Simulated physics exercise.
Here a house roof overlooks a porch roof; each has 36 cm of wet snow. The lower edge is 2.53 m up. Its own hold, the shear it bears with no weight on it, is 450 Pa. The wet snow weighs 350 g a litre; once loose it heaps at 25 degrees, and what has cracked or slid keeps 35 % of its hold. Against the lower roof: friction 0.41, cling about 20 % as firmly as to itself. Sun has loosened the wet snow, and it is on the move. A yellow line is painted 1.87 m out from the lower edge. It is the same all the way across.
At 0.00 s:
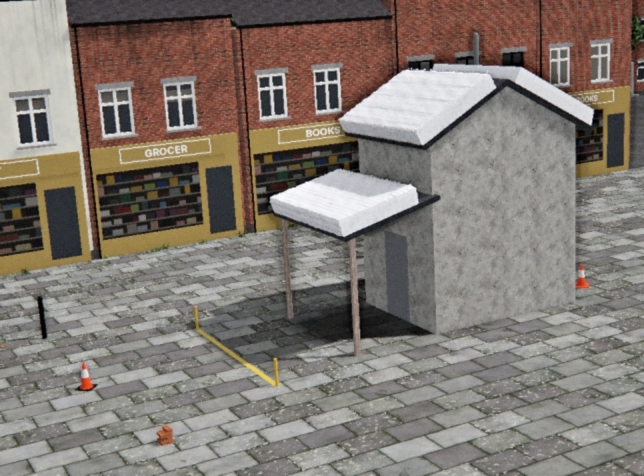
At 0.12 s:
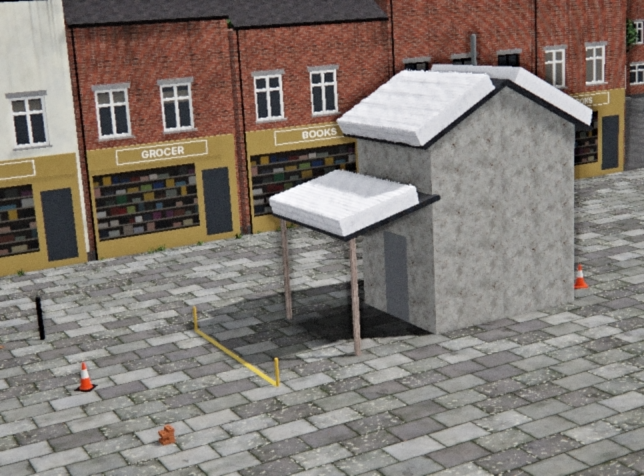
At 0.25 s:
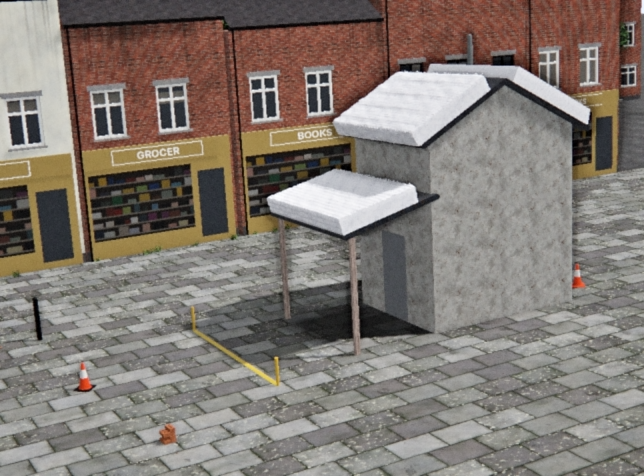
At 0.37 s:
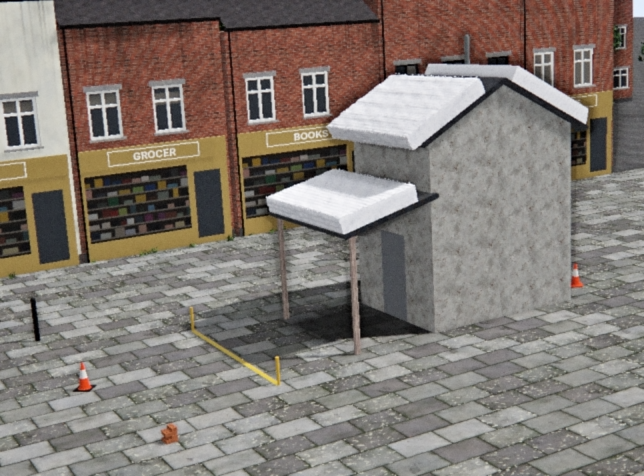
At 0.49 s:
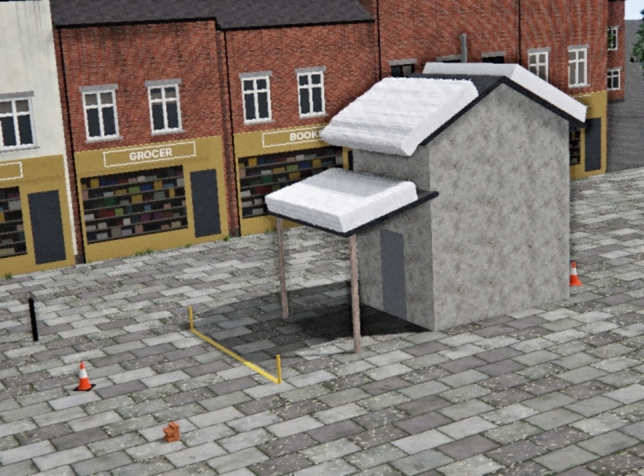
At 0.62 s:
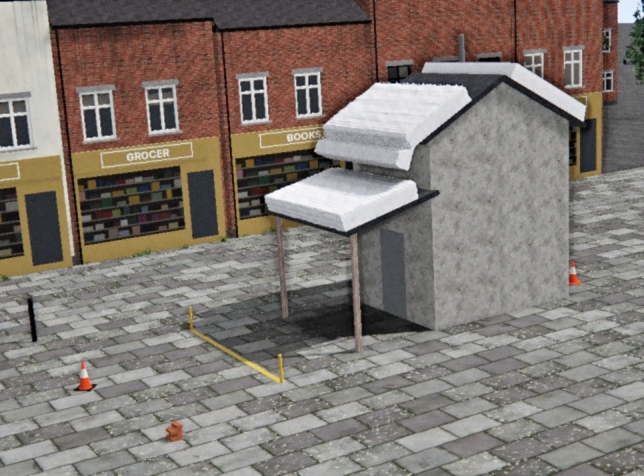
In a paved square lined with brick shops, a thick layer of white snow slides slowly down the near slope of a small grey building's roof, then cracks as its lower part bends over the edge above a snow-covered porch.
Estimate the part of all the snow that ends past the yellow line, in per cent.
The part of all the snow that ends past the yellow line is near 30 %.
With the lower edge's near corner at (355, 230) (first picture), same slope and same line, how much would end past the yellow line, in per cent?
Then about 30 %.
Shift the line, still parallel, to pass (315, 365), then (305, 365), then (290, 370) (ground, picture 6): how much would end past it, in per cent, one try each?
In that order: 50 %, 45 %, 40 %.
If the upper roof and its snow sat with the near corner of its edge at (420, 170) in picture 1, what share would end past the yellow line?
In that case some 10 per cent.
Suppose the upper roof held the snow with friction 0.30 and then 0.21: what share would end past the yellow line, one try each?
In turn about 16 %, 20 %.
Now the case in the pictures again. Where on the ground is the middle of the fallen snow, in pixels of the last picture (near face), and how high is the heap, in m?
Around (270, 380); it stands about 0.3 m.
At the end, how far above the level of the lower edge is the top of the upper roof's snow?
About 0.8 m.
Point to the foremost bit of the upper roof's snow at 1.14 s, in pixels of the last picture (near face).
Around (353, 202).
After 1.14 s, none is below the lower edge and 0 % is past the line.
After 1.76 s, 29 % is below the lower edge and 0 % is past the line.
After 2.38 s, 60 % is below the lower edge and 25 % is past the line.
After 3.00 s, 60 % is below the lower edge and 30 % is past the line.
After 3.40 s, at the end, 60 % is below the lower edge and 30 % is past the line.
